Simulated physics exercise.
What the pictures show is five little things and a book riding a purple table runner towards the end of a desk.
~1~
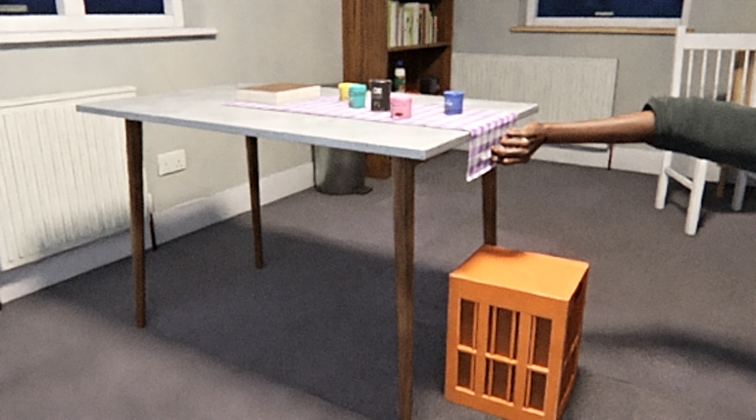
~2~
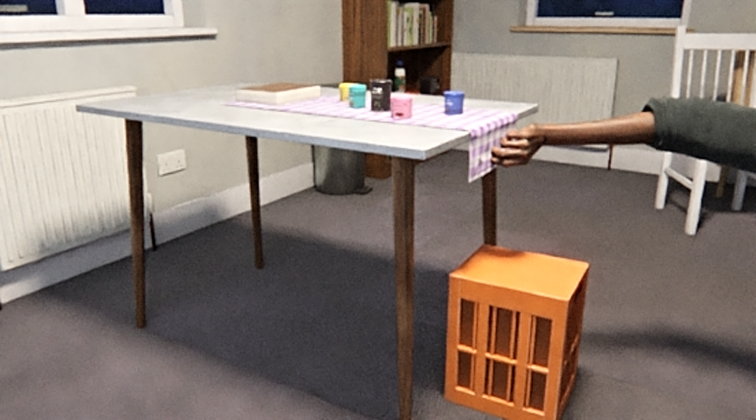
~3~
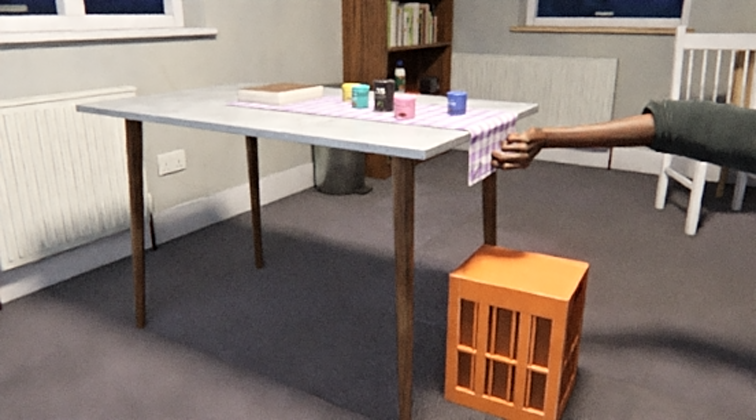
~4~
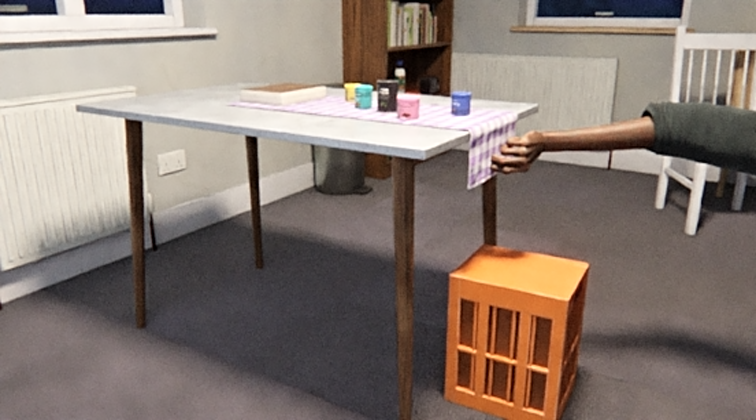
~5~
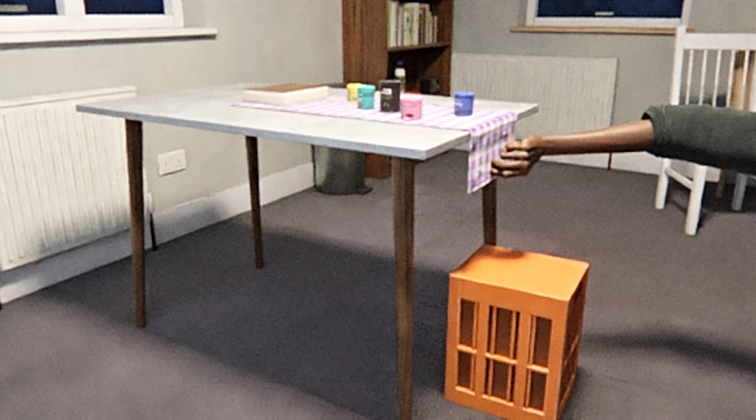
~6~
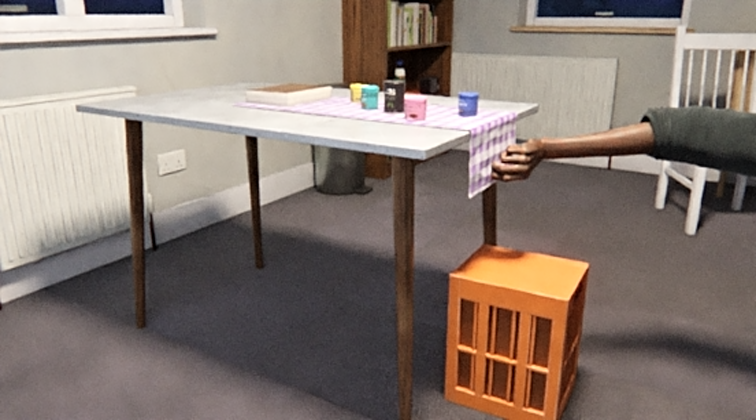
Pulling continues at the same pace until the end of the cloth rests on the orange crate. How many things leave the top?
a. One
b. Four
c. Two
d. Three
Option c: Two.
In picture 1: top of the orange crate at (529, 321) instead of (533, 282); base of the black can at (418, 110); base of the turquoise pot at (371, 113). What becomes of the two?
The black can is lost; the turquoise pot is lost.
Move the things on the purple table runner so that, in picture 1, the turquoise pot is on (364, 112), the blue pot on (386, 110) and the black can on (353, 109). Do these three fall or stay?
Turquoise pot kept, blue pot kept, black can kept.
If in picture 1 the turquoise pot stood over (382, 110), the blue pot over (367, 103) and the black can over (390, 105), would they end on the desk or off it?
Here's how it goes: The turquoise pot makes it through, the blue pot makes it through, and the black can makes it through.
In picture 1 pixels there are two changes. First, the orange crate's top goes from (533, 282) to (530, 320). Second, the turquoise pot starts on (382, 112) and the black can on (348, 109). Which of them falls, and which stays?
Observed: Turquoise pot departs; black can remains seated.
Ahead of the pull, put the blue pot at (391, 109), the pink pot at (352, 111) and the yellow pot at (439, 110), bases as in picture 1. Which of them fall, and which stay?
The blue pot stays put; the pink pot stays put; the yellow pot ends up off.
Soon after, hem near (491, 232); blue pot gone.
After that, hem on the crate; blue pot and pink pot gone.
In the end, hem on the crate; blue pot and pink pot gone. It carries off two.
